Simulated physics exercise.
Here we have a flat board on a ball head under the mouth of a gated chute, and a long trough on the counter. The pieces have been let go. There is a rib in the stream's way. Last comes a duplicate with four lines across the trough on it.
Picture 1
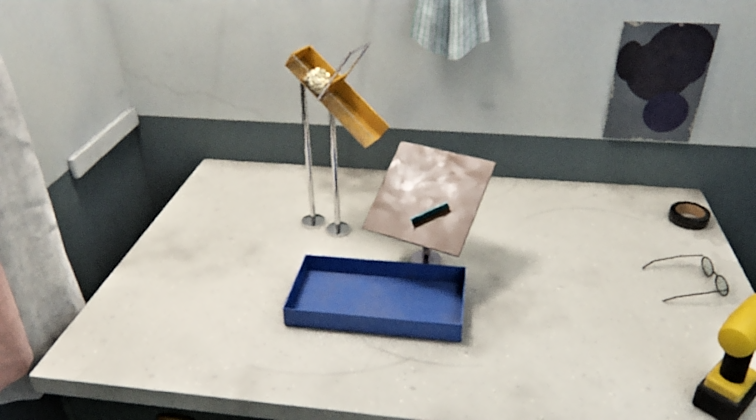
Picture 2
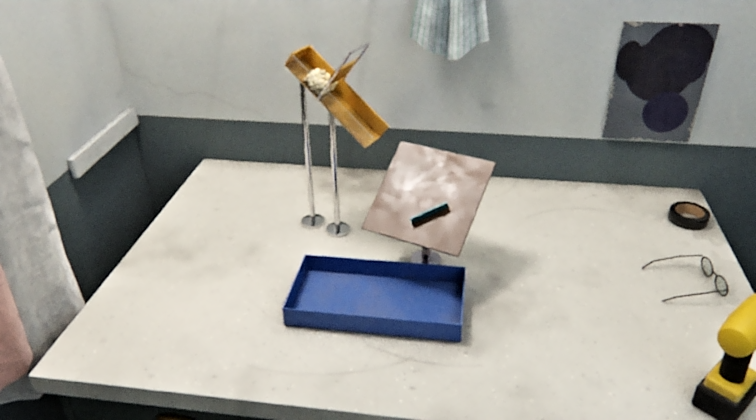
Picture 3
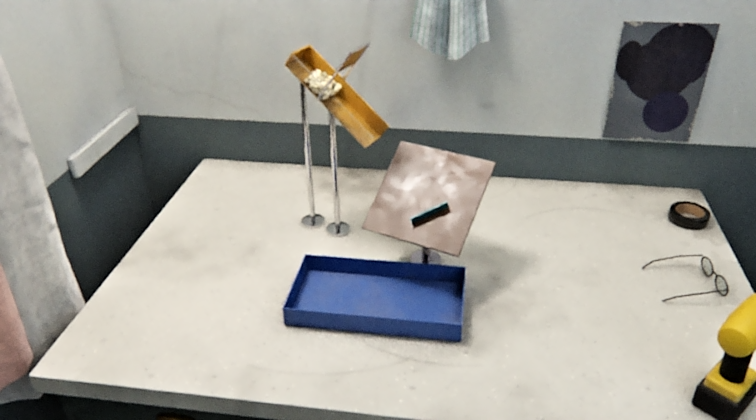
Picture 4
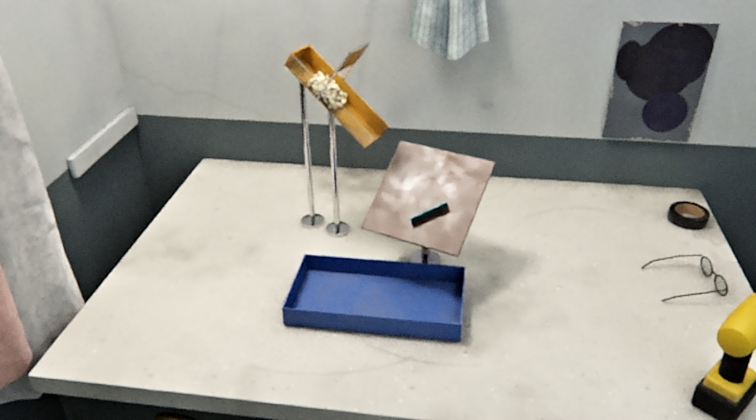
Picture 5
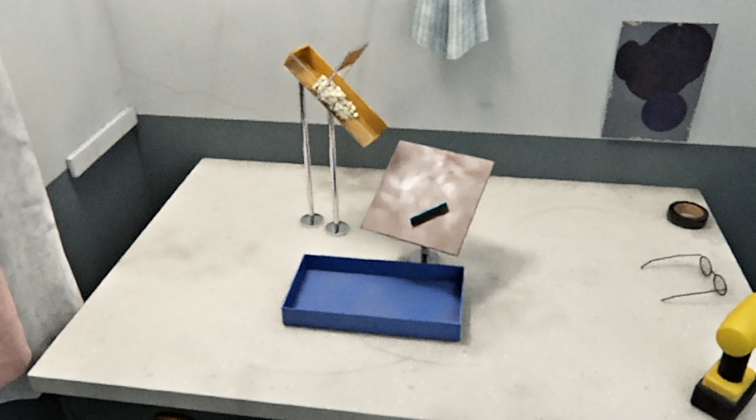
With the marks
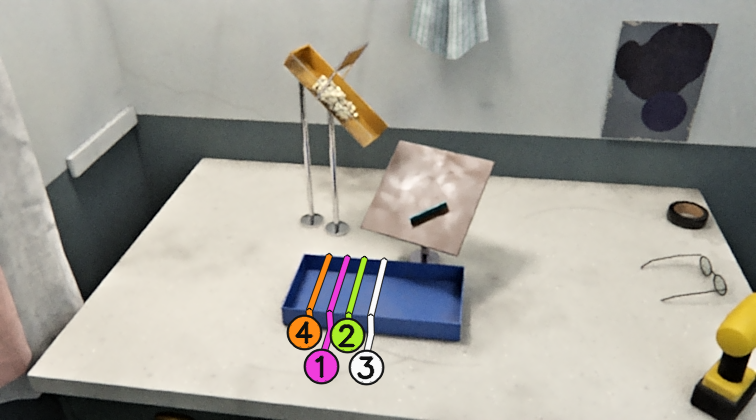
To begin with, white beans sit bunched near the top of a sloping orange chute, above a tilted board with a dark rib and an empty blue trough. A thin flap at the chute swings, then the beans slide partway down the chute, spreading into a longer streak.
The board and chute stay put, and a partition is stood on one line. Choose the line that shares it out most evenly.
Use line 3.
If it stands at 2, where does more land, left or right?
Right.
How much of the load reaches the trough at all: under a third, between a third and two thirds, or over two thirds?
Over two thirds.
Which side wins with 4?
Right.
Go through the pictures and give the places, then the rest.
Load behind the gate (322, 80), white beans; lip of the chute (373, 142), sloping fairly steeply, in the first picture.
Middle of the board (428, 195), tilted fairly steeply; middle of its low edge (408, 242); of its high edge (447, 151), in the second picture.
Front corners of the trough (283, 308) and (461, 324), empty; front of the load (334, 93), in the third picture.
Middle of the load (329, 87); its front (344, 102), roughly a quarter of the way to the lip; rib from (446, 202) to (409, 219), in the fourth picture.
Middle of the load (335, 98); its front (356, 115), roughly half of the way to the lip, in the fifth picture.
On the marked copy, line 1 crosses the front rim at (329, 312); line 2 crosses the front rim at (348, 314); line 3 crosses the front rim at (370, 316); line 4 crosses the front rim at (309, 310).
With 1, of what is caught, not one piece on the left of the divider, every piece on the right.
With 2, of what is caught, just a few on the left of the divider, almost all on the right.
With 3, of what is caught, roughly a third on the left of the divider, roughly two thirds on the right.
With 4, of what is caught, not one piece on the left of the divider, every piece on the right.
